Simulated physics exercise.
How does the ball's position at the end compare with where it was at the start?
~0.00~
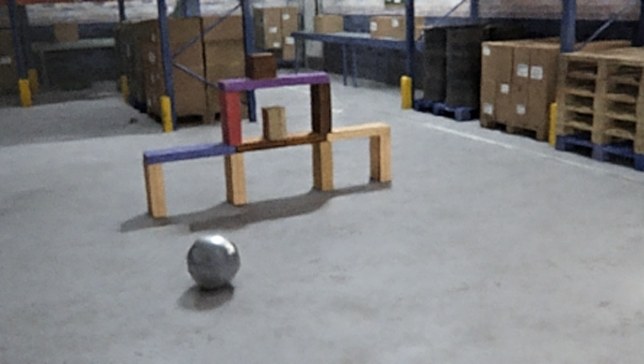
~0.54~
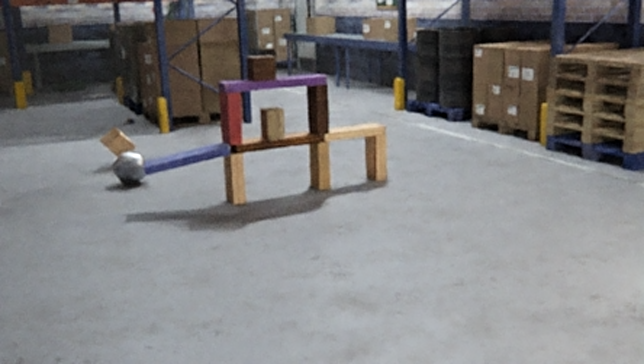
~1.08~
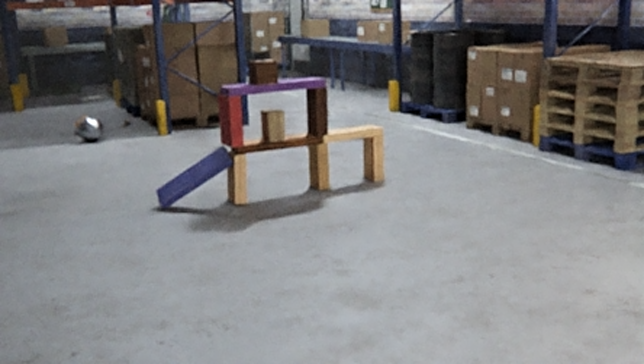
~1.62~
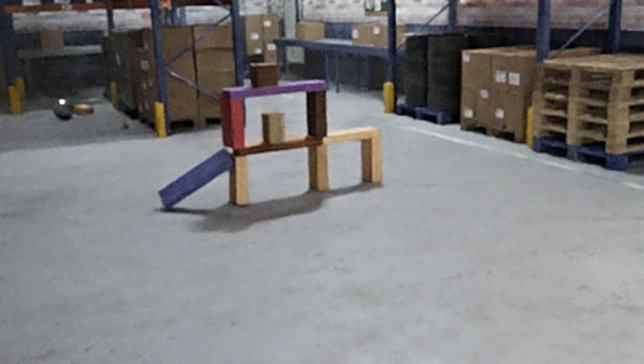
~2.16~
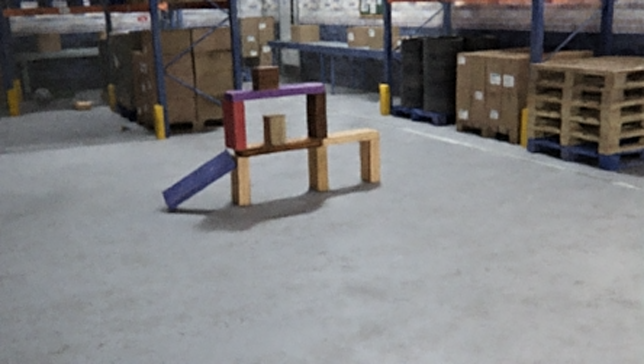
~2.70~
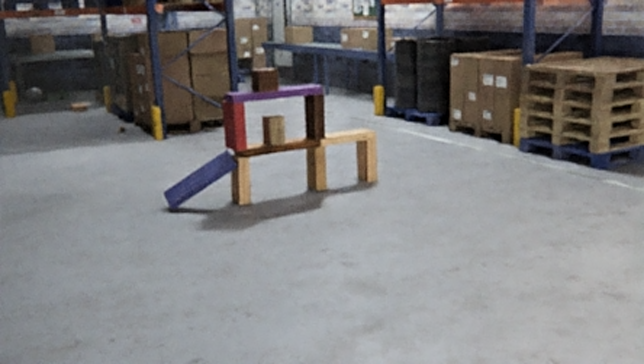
At the start the ball was in the open foreground in front of the wooden structure. By the end it had gone far behind it, to the dim area at the back left near the shelving.
